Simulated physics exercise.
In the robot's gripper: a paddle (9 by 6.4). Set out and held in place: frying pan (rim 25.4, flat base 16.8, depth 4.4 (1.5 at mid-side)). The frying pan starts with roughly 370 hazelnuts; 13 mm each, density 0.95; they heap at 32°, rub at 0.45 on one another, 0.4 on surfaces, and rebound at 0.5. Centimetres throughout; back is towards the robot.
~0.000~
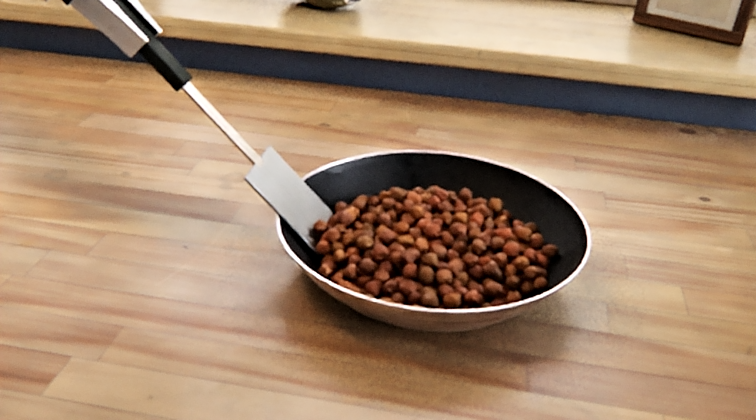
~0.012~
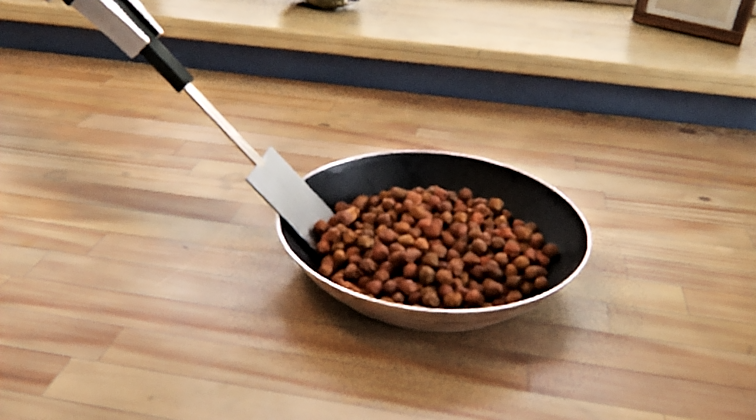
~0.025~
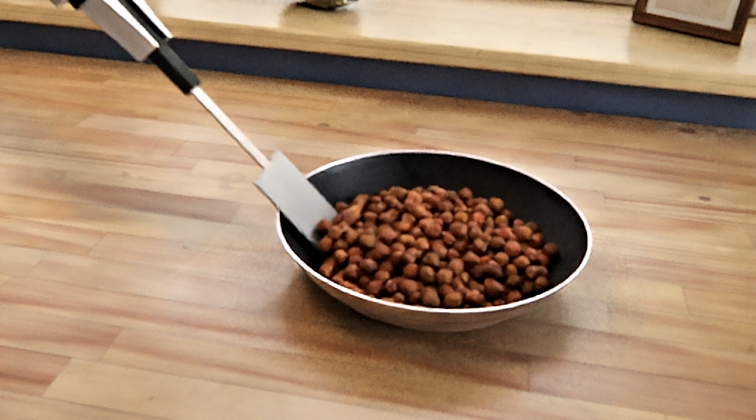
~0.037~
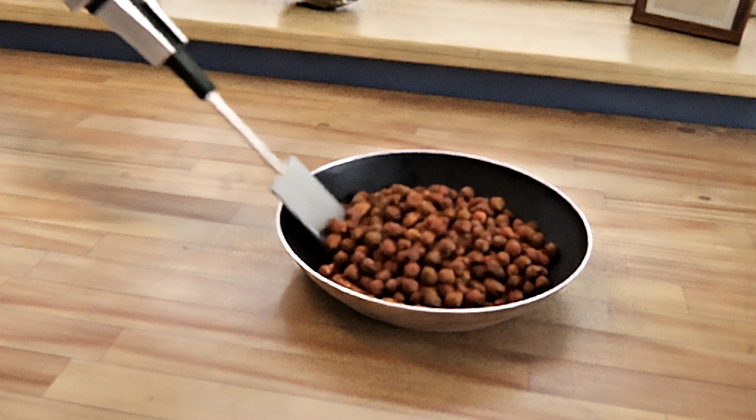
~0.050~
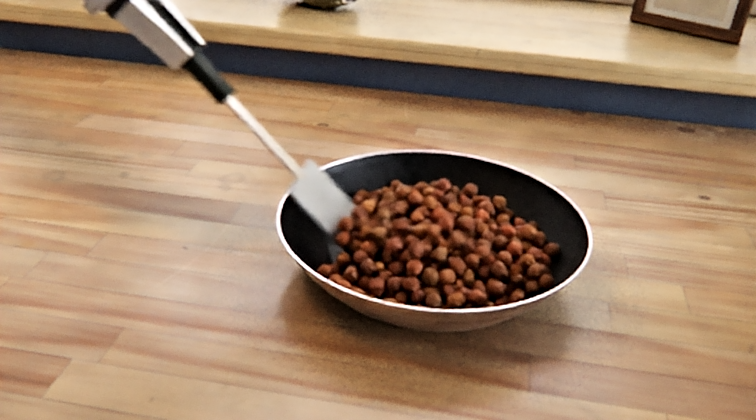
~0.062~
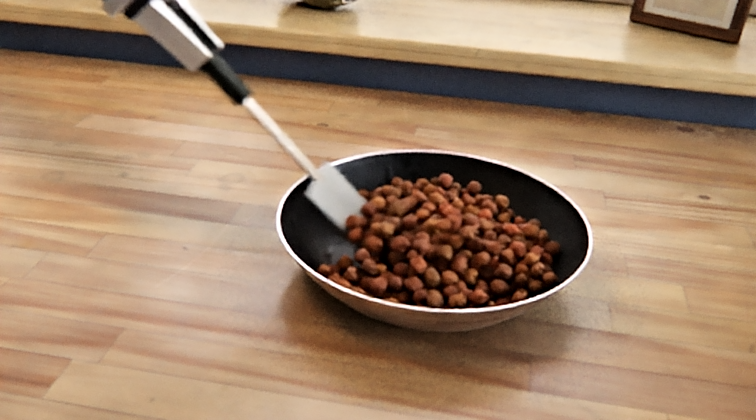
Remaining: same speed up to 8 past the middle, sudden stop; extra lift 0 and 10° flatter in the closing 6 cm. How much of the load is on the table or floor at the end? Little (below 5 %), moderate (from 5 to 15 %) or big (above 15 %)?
Share on the table or floor: Moderate (from 5 to 15 %).
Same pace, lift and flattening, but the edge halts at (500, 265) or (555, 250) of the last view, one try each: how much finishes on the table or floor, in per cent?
About 0 and 35 per cent.
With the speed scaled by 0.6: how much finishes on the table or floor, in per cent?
Some 5 per cent.
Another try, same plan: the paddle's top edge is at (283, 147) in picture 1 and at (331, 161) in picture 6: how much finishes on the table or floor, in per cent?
About 15 per cent.
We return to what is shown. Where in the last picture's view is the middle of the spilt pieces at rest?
Near (662, 300).
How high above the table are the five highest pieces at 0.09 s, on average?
Some 6 cm.
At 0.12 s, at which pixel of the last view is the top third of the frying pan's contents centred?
Around (470, 235).
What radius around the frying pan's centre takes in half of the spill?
Roughly 22 cm.
After 0.09 s, sloping 46°, highest piece 6 above the table; 373 in the frying pan.
After 0.12 s, sloping 43°, highest piece 7 above the table; 373 in the frying pan.
After 0.34 s, sloping 36°, highest piece 6 above the table; 348 in the frying pan, 24 on the table or floor, 1 on the blade or in flight.
After 1.39 s, sloping 36°, highest piece 6 above the table; 345 in the frying pan, 28 on the table or floor.
In the end, 345 in the frying pan, 28 on the table or floor. That is 8 % on the table or floor.
